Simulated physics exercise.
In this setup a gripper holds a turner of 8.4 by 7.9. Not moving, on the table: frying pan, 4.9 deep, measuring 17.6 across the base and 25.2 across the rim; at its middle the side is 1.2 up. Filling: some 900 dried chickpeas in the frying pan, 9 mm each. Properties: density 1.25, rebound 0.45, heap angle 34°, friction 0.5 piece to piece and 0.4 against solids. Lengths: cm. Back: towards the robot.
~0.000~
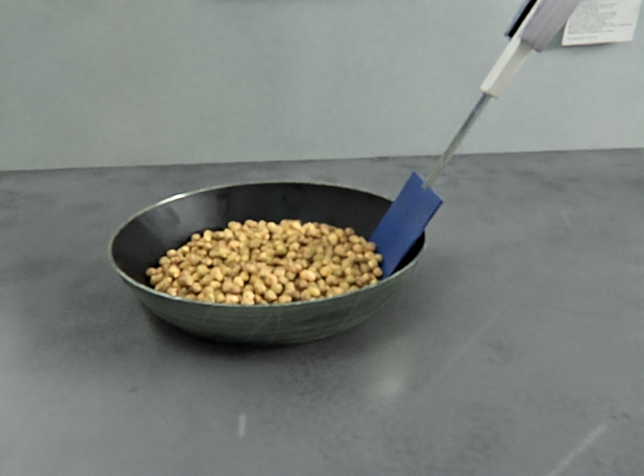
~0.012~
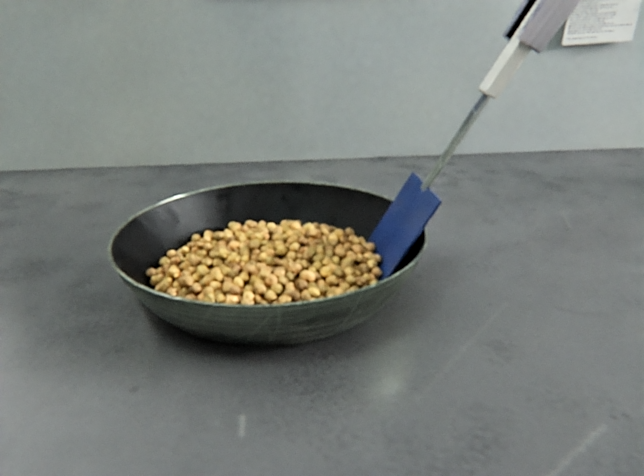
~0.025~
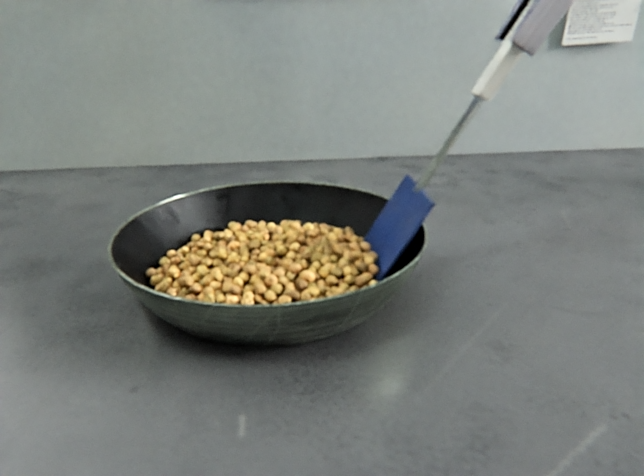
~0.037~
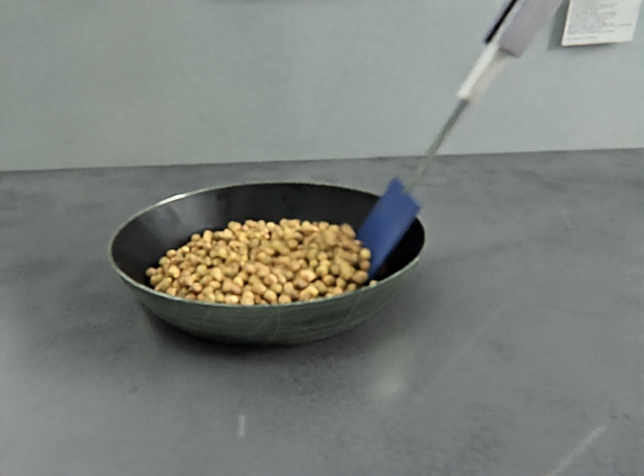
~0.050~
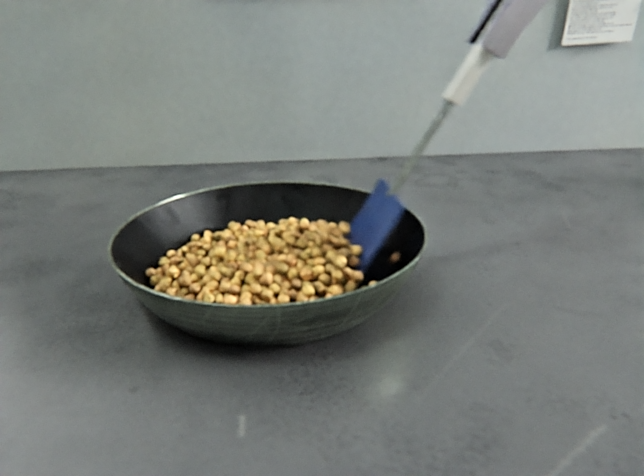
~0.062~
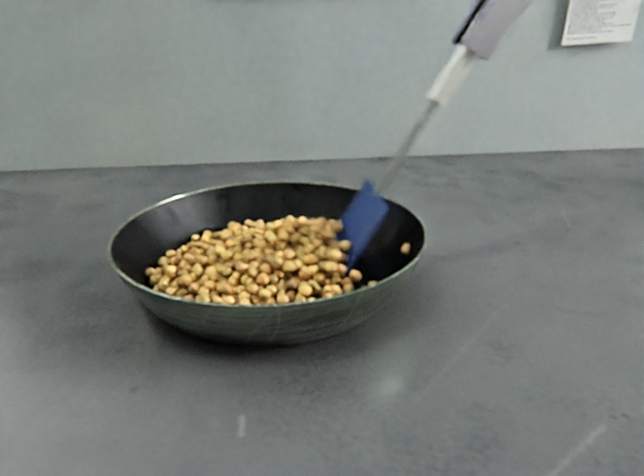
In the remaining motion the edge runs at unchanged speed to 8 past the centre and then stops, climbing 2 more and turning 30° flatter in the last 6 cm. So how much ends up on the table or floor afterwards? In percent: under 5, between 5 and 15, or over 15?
Between 5 and 15 percent.
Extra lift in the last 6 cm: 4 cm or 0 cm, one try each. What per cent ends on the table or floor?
Result, in order: Approx. 15 % and 5 %.
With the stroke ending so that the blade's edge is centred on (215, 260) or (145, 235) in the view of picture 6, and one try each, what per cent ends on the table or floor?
I'd say roughly 0 per cent, then roughly 30 per cent.
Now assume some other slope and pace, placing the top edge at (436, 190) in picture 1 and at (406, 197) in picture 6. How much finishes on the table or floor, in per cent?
0 per cent.
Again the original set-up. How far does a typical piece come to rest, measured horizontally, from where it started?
It comes to some 3 cm.
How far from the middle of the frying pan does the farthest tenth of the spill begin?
Radial distance: Approx. 30 cm.
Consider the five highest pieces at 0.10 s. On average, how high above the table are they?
Around 6 cm above the table.
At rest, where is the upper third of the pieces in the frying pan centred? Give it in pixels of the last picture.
The middle lies somewhere around (167, 251).
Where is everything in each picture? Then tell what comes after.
Turner top edge at (428, 185), sloping 59°; upper third of the load around (275, 260), from x 150 to 385, top at y 225; 900 in the frying pan, in the first frame.
Turner top edge at (426, 185), sloping 59°; upper third of the load around (275, 260), from x 150 to 385, top at y 225, in the second frame.
Turner top edge at (420, 188), sloping 59°; upper third of the load around (277, 258), from x 150 to 385, top at y 225, in the third frame.
Turner top edge at (407, 190), sloping 59°; upper third of the load around (282, 257), from x 150 to 380, top at y 225, in the fourth frame.
Turner top edge at (392, 192), sloping 59°; upper third of the load around (281, 255), from x 150 to 395, top at y 225, in the fifth frame.
Turner top edge at (378, 192), sloping 59°; upper third of the load around (283, 254), from x 150 to 405, top at y 220; 900 in the frying pan, in the sixth frame.
After 0.10 s, sloping 59°, highest piece 7 above the table; 900 in the frying pan.
After 0.15 s, sloping 50°, highest piece 8 above the table; 900 in the frying pan.
After 0.37 s, sloping 29°, highest piece 6 above the table; 836 in the frying pan, 58 on the table or floor, 6 on the blade or in flight.
After 1.42 s, sloping 29°, highest piece 6 above the table; 836 in the frying pan, 64 on the table or floor.
At rest, 836 in the frying pan, 64 on the table or floor. That is 7 % on the table or floor.
